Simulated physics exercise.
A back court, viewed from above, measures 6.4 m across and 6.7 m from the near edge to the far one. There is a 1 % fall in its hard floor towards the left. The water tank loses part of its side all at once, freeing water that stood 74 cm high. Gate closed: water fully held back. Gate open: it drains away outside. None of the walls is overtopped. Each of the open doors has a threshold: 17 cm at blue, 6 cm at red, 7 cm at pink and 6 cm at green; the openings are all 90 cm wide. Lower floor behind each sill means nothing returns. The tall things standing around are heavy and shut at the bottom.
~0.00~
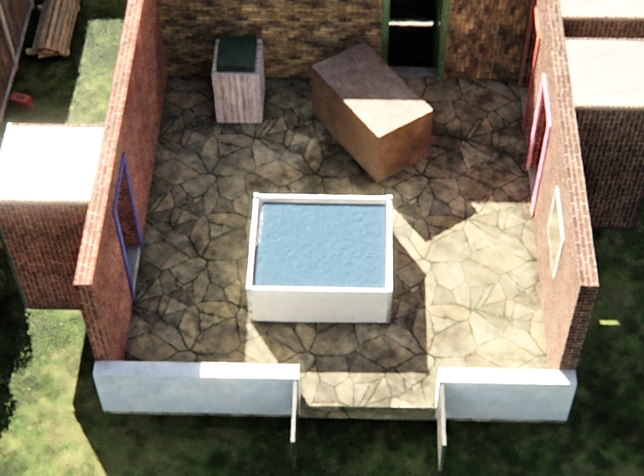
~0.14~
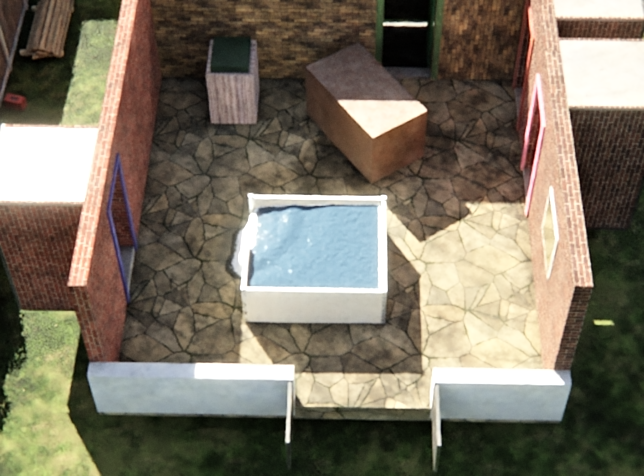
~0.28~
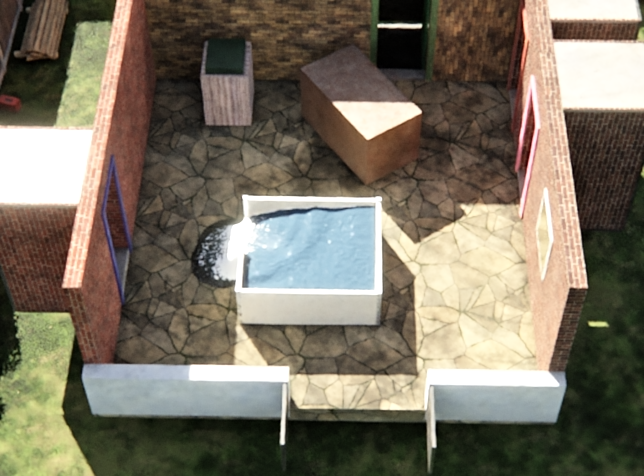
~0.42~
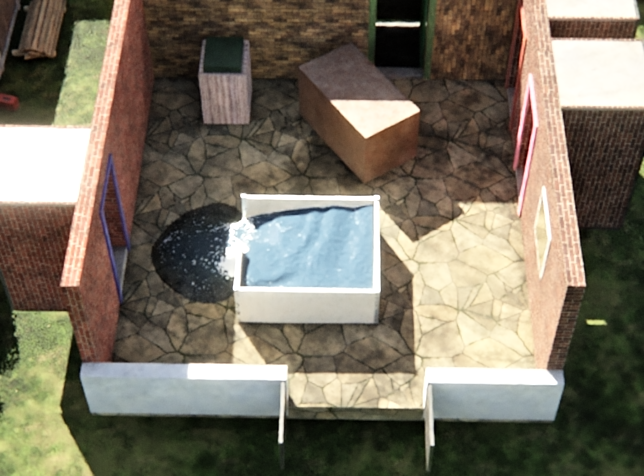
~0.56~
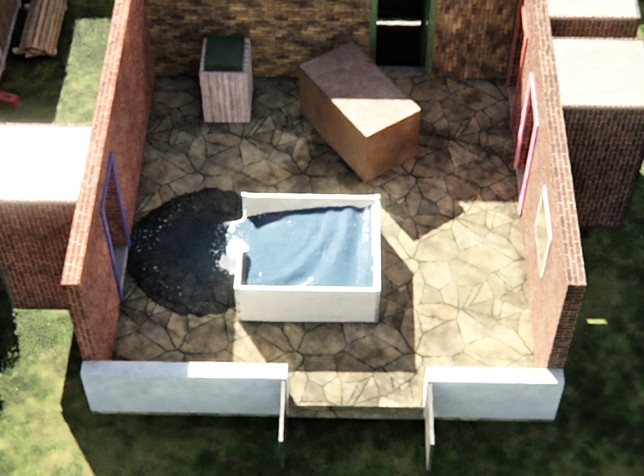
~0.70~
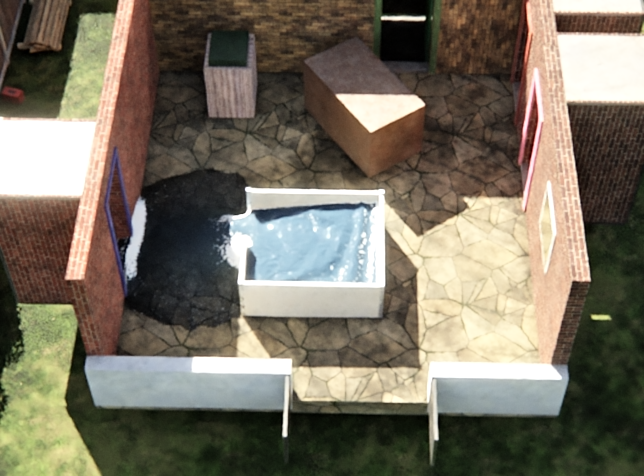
At first, blue water lies still in a white-walled tank in a brick-walled stone courtyard seen from above. Then water bursts out through the tank's left side and spreads across the paving in a widening dark pool, reaching the left wall, where white foam shows by the blue-framed doorway.
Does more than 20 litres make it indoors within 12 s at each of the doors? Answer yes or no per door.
Blue door, yes; red door, no; pink door, no; green door, no.
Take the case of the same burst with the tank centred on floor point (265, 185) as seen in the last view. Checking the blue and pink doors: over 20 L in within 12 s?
Against that limit: Blue not over, pink under.
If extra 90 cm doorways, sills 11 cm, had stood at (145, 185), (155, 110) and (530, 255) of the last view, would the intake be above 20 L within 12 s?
In turn: Beyond it, beyond it, short of it.
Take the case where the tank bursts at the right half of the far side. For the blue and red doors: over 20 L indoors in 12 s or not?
Checking each door against the limit: Blue does not exceed it, red tops it.
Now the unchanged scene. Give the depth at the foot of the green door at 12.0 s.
Some 2.0 cm.
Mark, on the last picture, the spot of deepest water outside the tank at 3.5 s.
The spot is near (156, 98) in the last view.
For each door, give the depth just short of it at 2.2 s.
Depths in cm: Blue 33, red 0, pink 0, green 0.
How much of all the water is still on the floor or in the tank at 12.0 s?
Some 88 per cent remains.
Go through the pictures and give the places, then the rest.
In the first picture, still water, 74 cm deep, in the water tank at (321, 245).
In the second picture, the front is at (238, 275), 0.5 m from the gap at (253, 240); 0.2 m2 of floor is under water; 74 cm left at the back of the water tank.
In the third picture, the front is at (196, 264), 0.9 m from the gap at (248, 244); 0.8 m2 of floor is under water; 74 cm left at the back of the water tank.
In the fourth picture, water pours out at (246, 243) and has run 1.4 m, to (158, 259); typically 7 cm deep outside, 74 cm at the water tank's back.
In the fifth picture, water pours out at (246, 242) and has run 1.9 m, to (132, 234); typically 5 cm deep outside, 70 cm at the water tank's back.
In the sixth picture, water pours out at (251, 236) and has run 2.2 m, to (141, 196); typically 5 cm deep outside, 61 cm at the water tank's back.
After 1.4 s water covers 20 % of the floor and is deepest (42 cm) near (245, 242); blue door 35 cm at the sill, 42 L in, red door not reached, pink door not reached, green door not reached.
After 2.2 s water covers 25 % of the floor and is deepest (35 cm) near (147, 232); blue door 33 cm at the sill, 122 L in, red door not reached, pink door not reached, green door not reached.
After 3.5 s water covers 40 % of the floor and is deepest (30 cm) near (156, 98); blue door 23 cm at the sill, 179 L in, red door not reached, pink door not reached, green door 1 cm at the sill, 0 L in.
After 7.0 s water covers 75 % of the floor and is deepest (17 cm) near (159, 84); blue door 13 cm at the sill, 201 L in, red door 4 cm at the sill, 0 L in, pink door not reached, green door 3 cm at the sill, 0 L in.
After 12.0 s water covers 100 % of the floor and is deepest (11 cm) near (152, 128); blue door 9 cm at the sill, 201 L in, red door 4 cm at the sill, 0 L in, pink door 5 cm at the sill, 0 L in, green door 2 cm at the sill, 0 L in.
